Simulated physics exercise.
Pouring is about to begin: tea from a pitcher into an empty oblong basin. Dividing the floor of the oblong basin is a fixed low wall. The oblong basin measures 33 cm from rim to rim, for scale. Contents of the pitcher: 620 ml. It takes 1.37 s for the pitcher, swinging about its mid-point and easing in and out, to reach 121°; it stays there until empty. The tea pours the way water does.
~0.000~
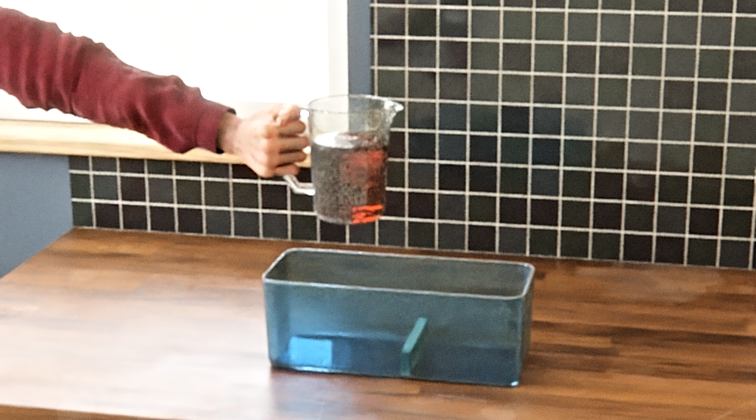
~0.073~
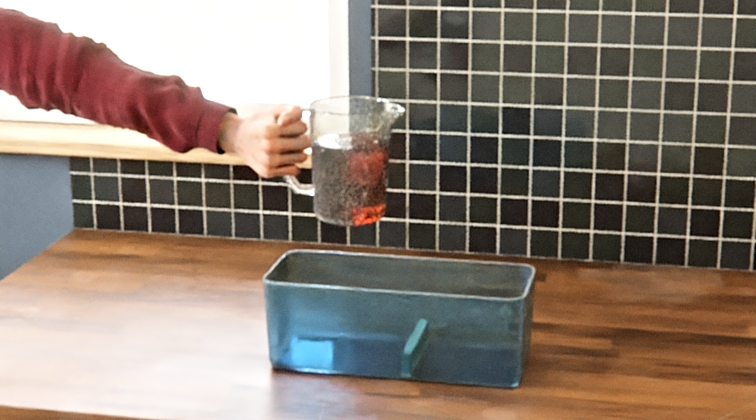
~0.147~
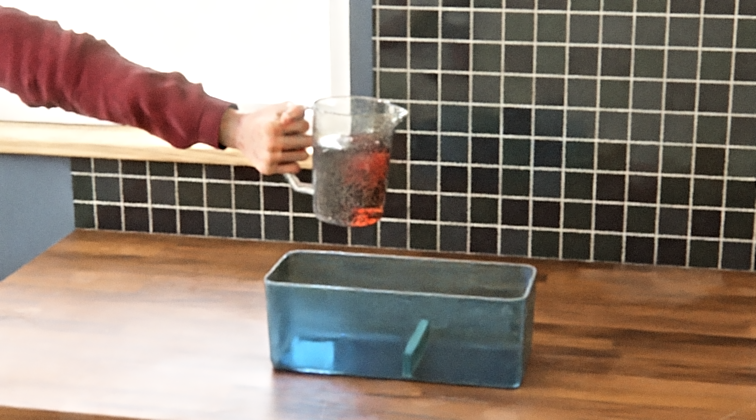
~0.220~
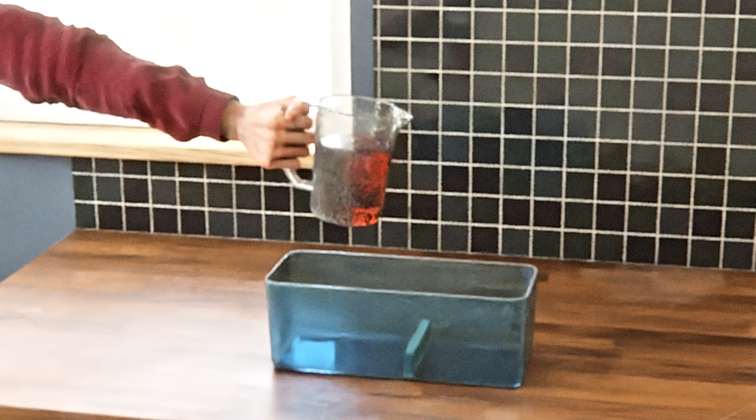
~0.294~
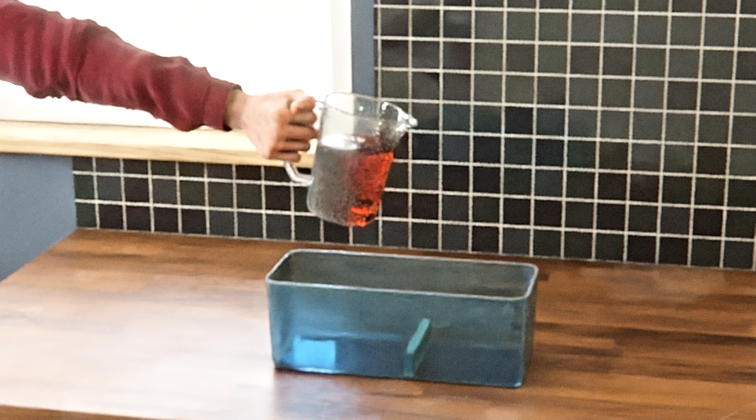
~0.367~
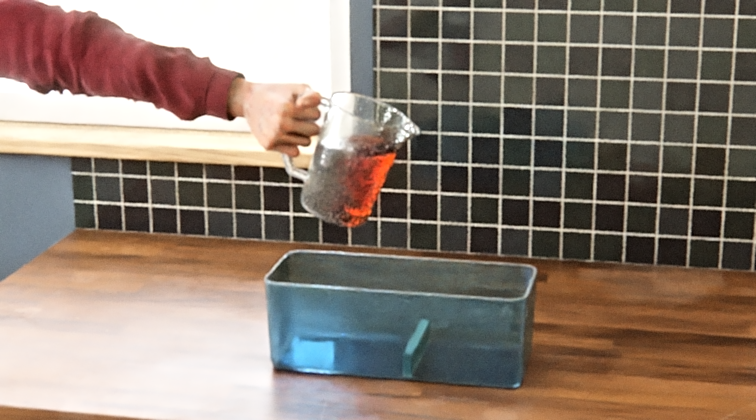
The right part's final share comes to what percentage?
It comes to roughly 83 %.
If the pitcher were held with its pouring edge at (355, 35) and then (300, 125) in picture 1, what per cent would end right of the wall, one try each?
Near 65 in a hundred on the first go and near 10 in a hundred on the second.
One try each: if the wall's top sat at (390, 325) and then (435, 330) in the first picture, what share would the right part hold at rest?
Some 90 in a hundred, then some 75 in a hundred.
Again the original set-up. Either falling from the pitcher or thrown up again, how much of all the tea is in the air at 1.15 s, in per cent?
Around 16 per cent of the liquid is in flight.
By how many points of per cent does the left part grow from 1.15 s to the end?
12 %.
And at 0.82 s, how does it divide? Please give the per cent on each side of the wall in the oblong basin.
About 0 left, 3 right.
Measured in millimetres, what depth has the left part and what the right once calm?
On the left it stands about 4 mm, on the right about 30 mm.
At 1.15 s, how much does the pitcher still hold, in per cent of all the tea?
About 16 per cent.
Then, 0.82 s in, the tilt is 79° and 84 per cent is still to pour, 0 is left of the wall and 3 right of it.
Then, 1.15 s in, the tilt is 113° and 17 per cent is still to pour, 3 is left of the wall and 64 right of it.
Then, 1.49 s in, the tilt is 121° and 0 per cent is still to pour, 14 is left of the wall and 84 right of it.
Then, 1.87 s in, the tilt is 121° and 0 per cent is still to pour, 15 is left of the wall and 83 right of it.
Finally, 15 per cent lies left of the wall, 83 right of it and 1 outside.
